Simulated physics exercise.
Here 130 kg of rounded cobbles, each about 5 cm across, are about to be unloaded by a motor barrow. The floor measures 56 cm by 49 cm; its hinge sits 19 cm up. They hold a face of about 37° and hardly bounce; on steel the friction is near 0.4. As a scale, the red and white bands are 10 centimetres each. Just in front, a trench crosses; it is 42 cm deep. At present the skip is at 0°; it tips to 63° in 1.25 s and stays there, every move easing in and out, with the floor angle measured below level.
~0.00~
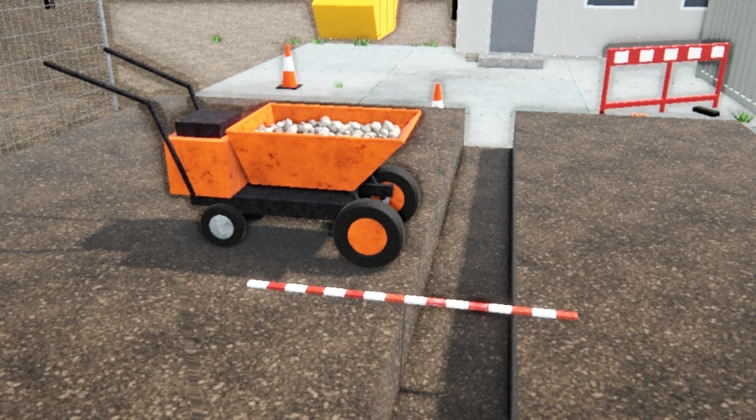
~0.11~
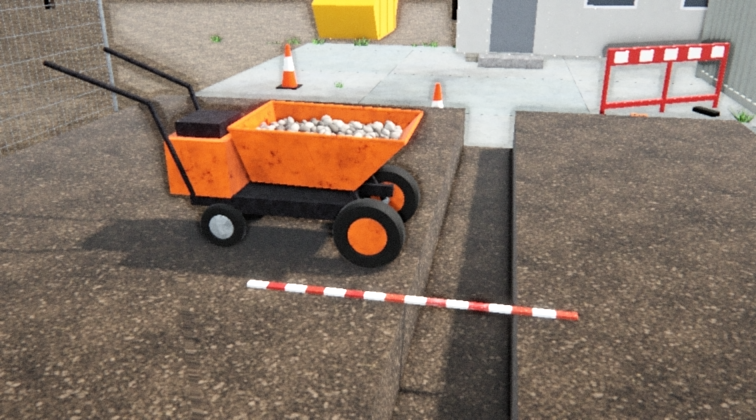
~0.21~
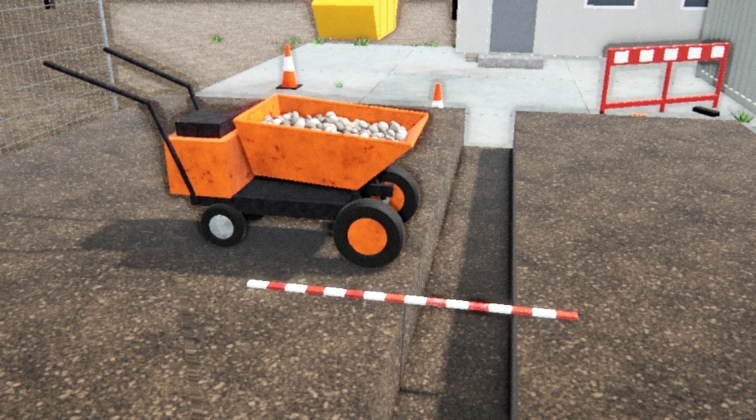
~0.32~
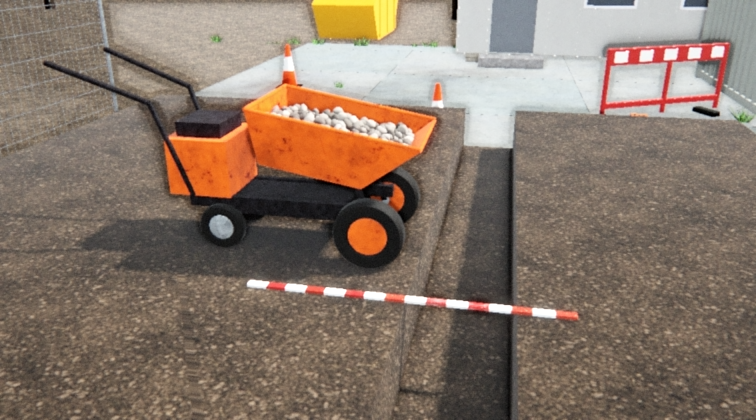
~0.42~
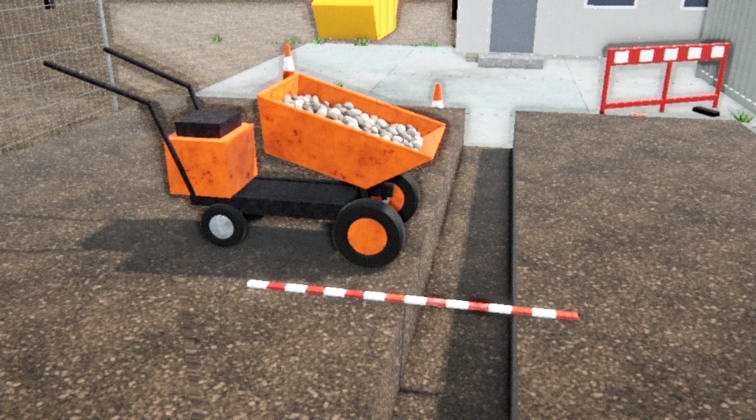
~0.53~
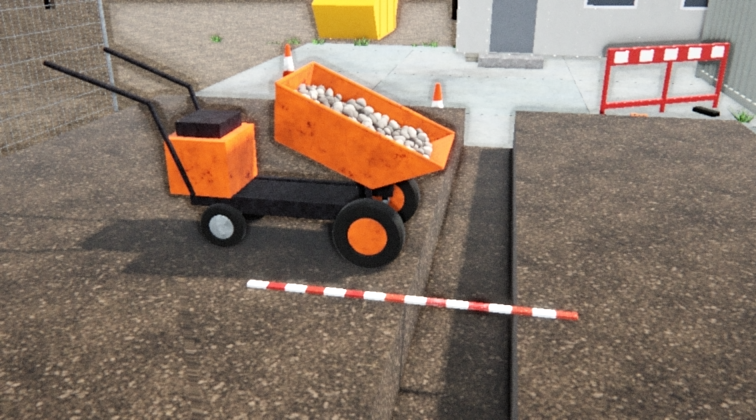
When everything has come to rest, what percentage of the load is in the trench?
About 65 per cent.
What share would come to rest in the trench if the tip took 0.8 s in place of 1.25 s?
55 %.
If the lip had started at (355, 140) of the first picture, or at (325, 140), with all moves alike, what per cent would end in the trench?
I'd expect some 100 per cent, then some 100.
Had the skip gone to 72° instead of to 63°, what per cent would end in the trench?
Then about 60 per cent.
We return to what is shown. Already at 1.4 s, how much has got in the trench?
About 20 per cent by then.
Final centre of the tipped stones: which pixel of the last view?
Their middle lands near (500, 305).
After 0.9 s the floor is at 53°; 100 % in the skip; the foremost stones are at (464, 187).
After 1.4 s the floor is at 63°; 71 % in the skip, 20 % in the trench, 9 % past the trench; the foremost stones are at (550, 258).
After 1.7 s the floor is at 63°; 35 % in the skip, 33 % in the trench, 32 % past the trench; the foremost stones are at (635, 275).
After 3.7 s the floor is at 63°; 0 % in the skip, 65 % in the trench, 35 % past the trench; the foremost stones are at (679, 273).
